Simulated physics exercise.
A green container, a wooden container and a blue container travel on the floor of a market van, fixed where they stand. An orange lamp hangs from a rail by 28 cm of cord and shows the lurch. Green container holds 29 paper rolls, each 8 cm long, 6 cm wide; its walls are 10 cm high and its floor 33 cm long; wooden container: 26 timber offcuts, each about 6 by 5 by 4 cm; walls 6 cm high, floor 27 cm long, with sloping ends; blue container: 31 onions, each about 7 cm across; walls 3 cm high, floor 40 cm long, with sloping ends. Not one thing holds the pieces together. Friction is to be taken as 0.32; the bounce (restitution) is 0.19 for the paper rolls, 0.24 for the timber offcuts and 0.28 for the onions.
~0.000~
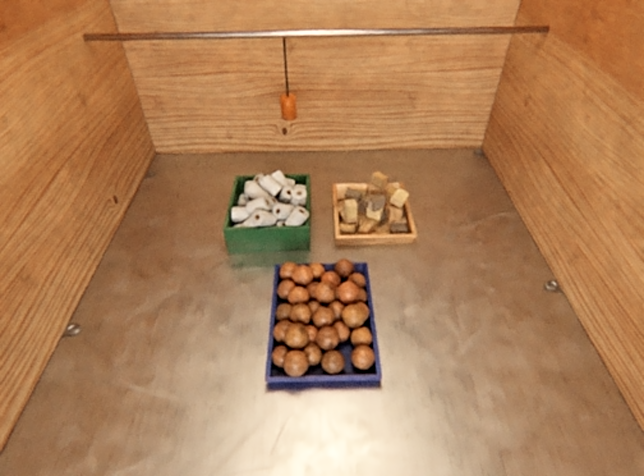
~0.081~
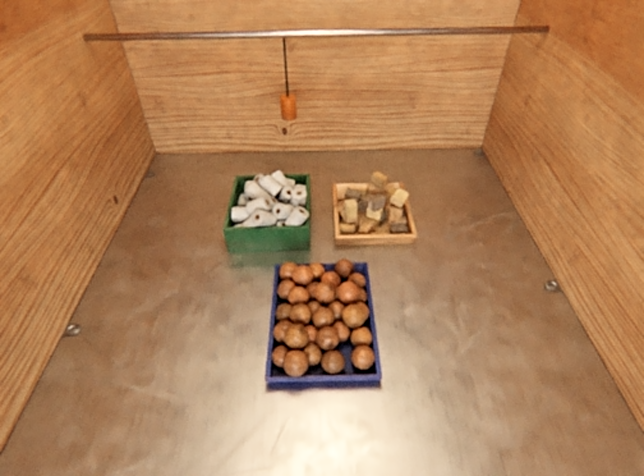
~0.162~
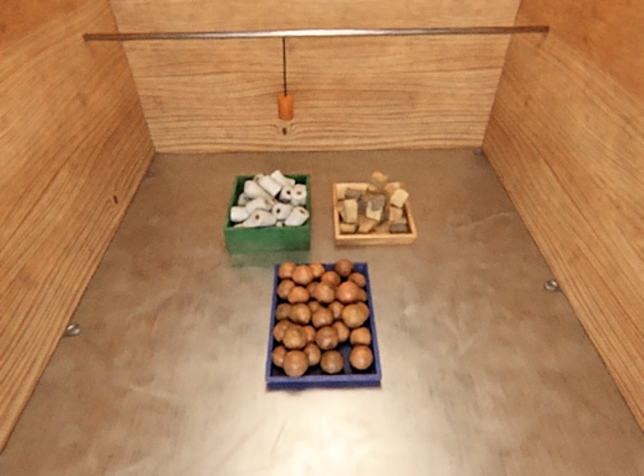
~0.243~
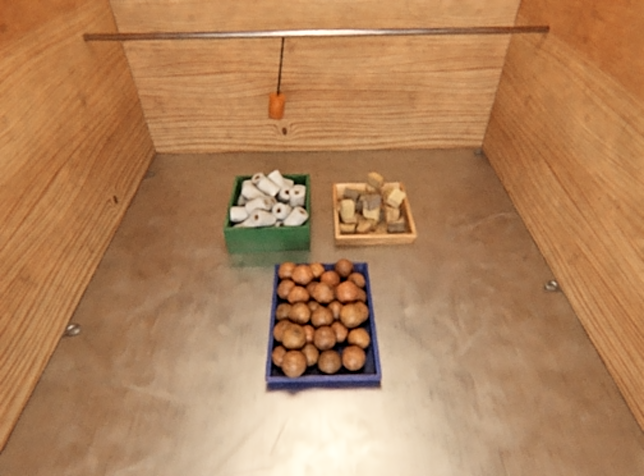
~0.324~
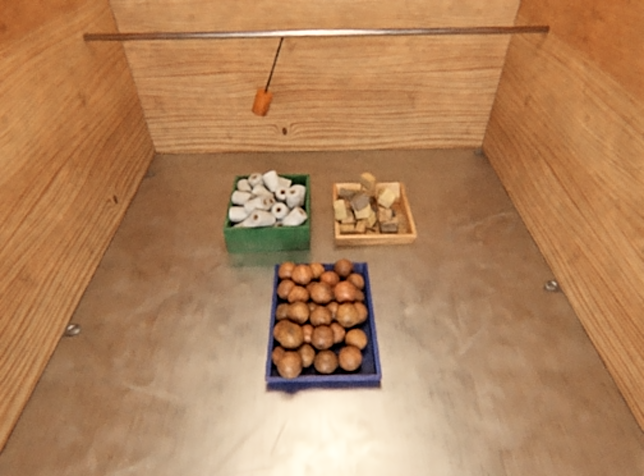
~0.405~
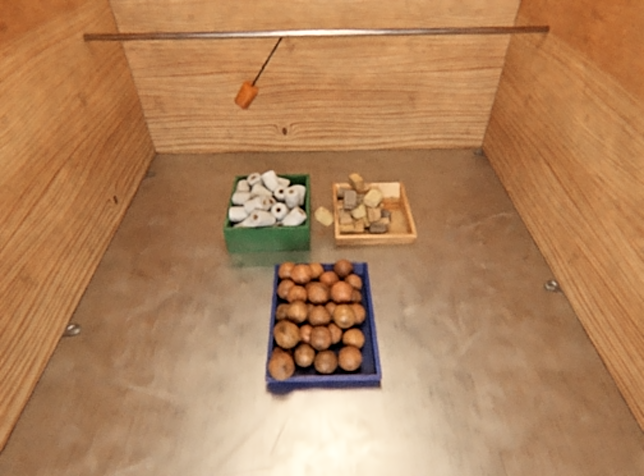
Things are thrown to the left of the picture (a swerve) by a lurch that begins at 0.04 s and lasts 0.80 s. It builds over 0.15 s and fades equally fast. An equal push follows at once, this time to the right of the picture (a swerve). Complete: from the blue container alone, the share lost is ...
... more than a sixth.
After 0.70 s, green container 29 in, 0 out, wooden container 22 in, 4 out and blue container 29 in, 2 out.
After 1.07 s, green container 29 in, 0 out, wooden container 22 in, 4 out and blue container 28 in, 3 out.
After 1.58 s, green container 29 in, 0 out, wooden container 21 in, 5 out and blue container 23 in, 8 out.
Outcome (at 2.24 s), green container 29 in, 0 out, wooden container 21 in, 5 out and blue container 22 in, 9 out. Asked share, 9 of 31, 29 per cent.
